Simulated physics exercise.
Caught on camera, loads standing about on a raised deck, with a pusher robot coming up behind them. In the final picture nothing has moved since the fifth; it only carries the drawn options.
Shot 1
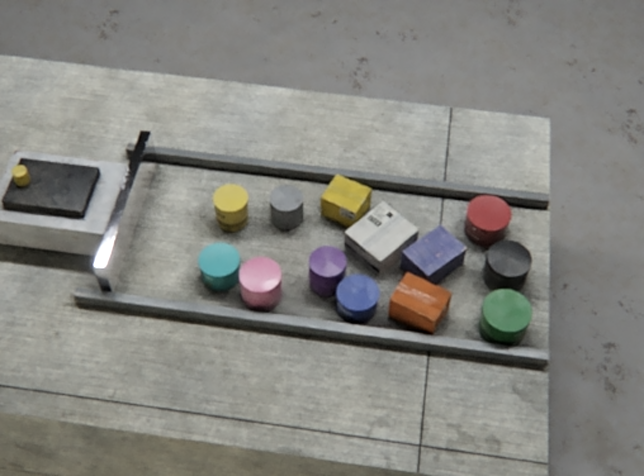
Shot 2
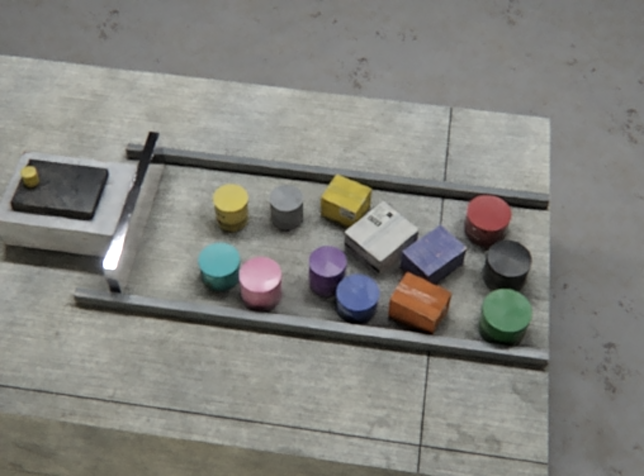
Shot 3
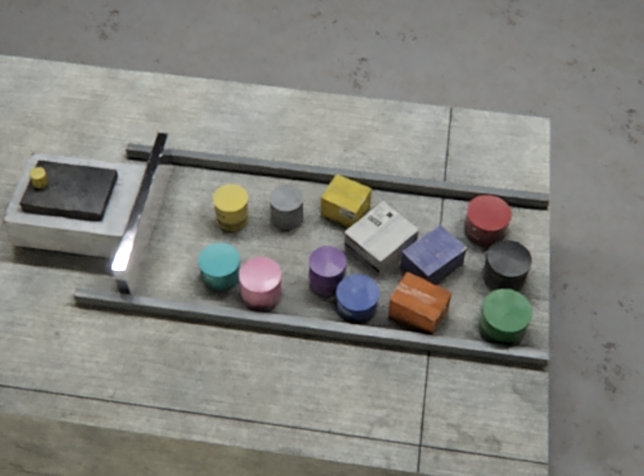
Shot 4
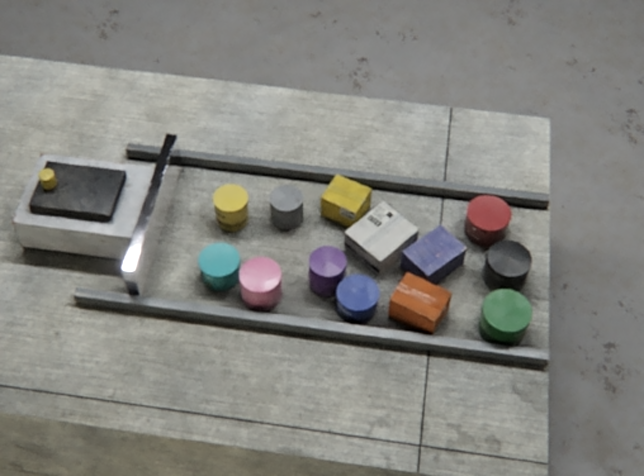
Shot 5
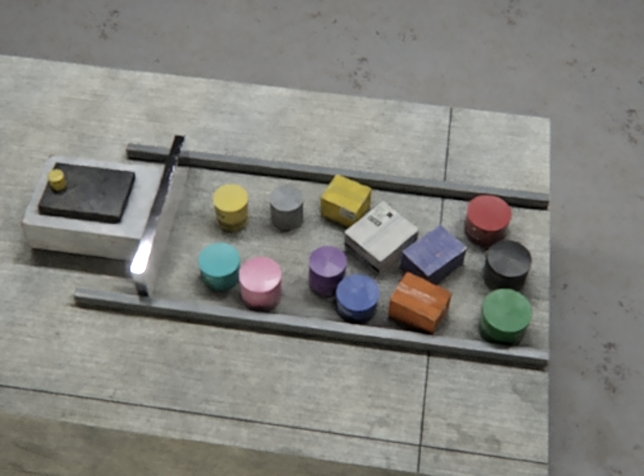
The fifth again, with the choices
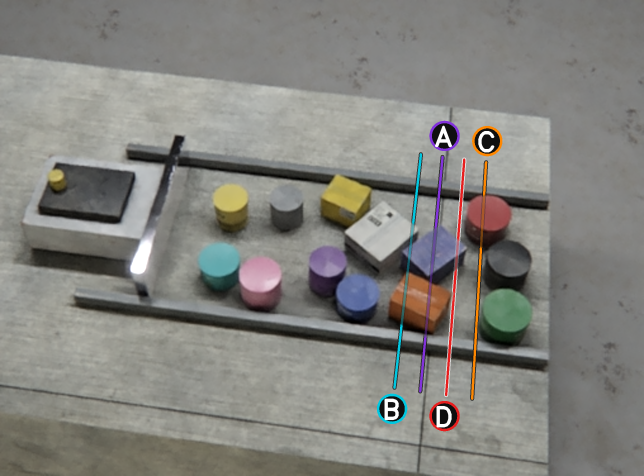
The clip opens on a raised grey deck where colourful canisters and boxes stand between two rails, with a pusher robot behind them at the left. The robot creeps slowly to the right, its long blade leading and drawing nearer the yellow and turquoise containers, while every load stays still.
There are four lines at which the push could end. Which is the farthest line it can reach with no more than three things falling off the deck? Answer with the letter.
The farthest such stop is A.
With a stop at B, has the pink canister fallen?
By then, no.
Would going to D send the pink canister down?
No.
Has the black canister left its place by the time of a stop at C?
Yes.
On the marked copy, A at (432, 264); B at (409, 261); C at (480, 270); D at (456, 267).
With A. Early on, robot (190, 203); pink canister (296, 296); yellow parcel (353, 200).
Further on, robot (287, 216); black canister (518, 272); green pail (511, 320).
At the end, robot (363, 225); green pail over the edge; black canister over the edge; three fallen.
As for the rest, B is within the limit but short; C drops seven; D drops four.
